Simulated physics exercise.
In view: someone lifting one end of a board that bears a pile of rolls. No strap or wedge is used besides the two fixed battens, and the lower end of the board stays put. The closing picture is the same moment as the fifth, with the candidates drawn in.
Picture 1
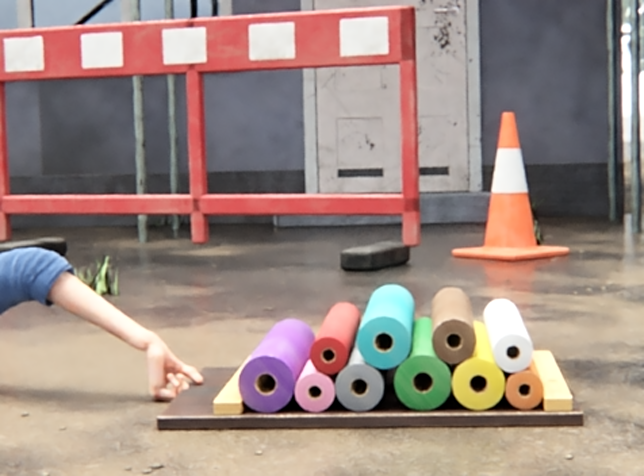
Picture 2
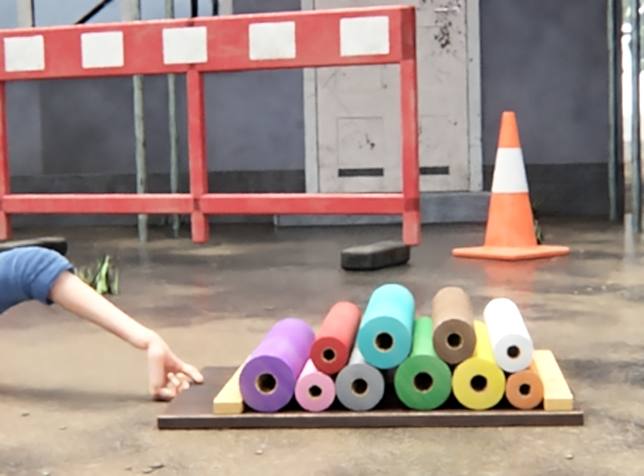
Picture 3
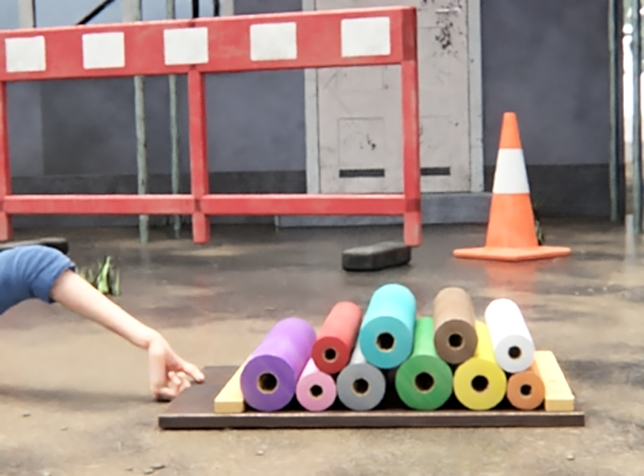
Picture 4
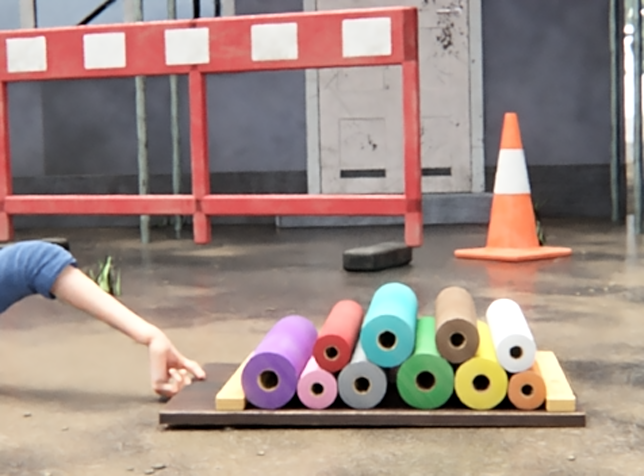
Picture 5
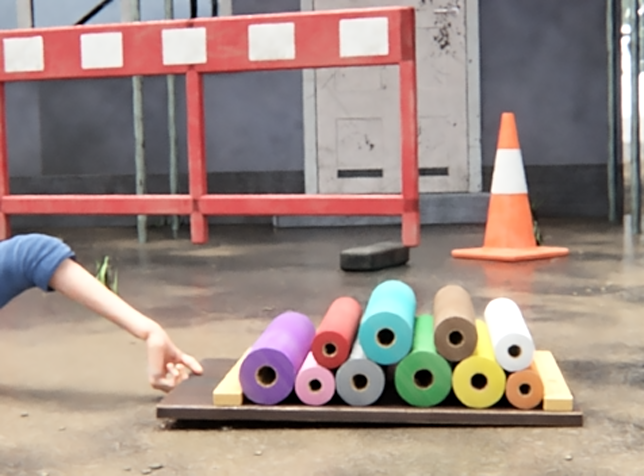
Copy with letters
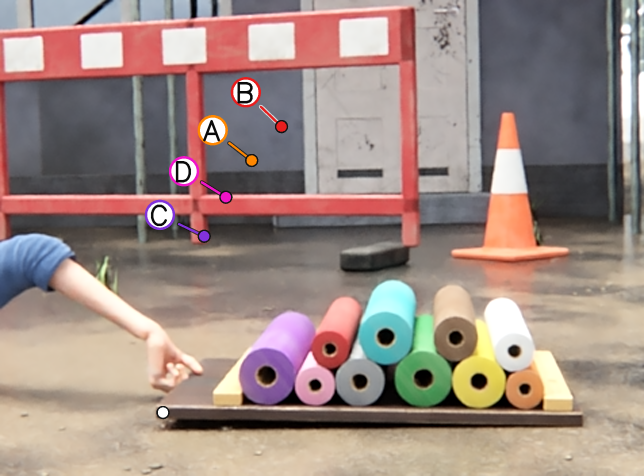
A hand at the left end of a dark board raised that end very slightly, while the stacked colourful rolls stayed bunched between two pale wooden blocks, near an orange cone and a red barrier.
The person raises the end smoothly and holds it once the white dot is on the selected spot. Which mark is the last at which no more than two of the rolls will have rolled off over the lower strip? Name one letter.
Lift it to D and no more.
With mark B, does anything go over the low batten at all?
Yes, at B.
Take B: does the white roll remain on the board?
No, with B.
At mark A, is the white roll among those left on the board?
The white roll: No.
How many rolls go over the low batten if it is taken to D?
With D, two.
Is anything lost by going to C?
At C: Yes.
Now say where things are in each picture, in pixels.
The first picture shows yellow roll (478, 384); orange roll (525, 390); red roll (329, 356).
The second picture shows red roll (329, 355); white roll (513, 352).
The third picture shows board (376, 386); purple roll (268, 382); pink roll (316, 391); green roll (424, 382).
The fourth picture shows board (377, 385); purple roll (269, 380); pink roll (317, 389).
The fifth picture shows board (374, 382); purple roll (267, 375); pink roll (315, 385).
On the marked copy, A at (251, 161); B at (282, 126); C at (204, 236); D at (226, 197); the white dot at (163, 413).
With D. Early on, board at 19°.
Further on, board at 33°.
At the end, board at 33°, two over the low batten (white, brown).
As for the rest, A three over the low batten (white, turquoise, brown); B eight over the low batten; C one over the low batten (white).
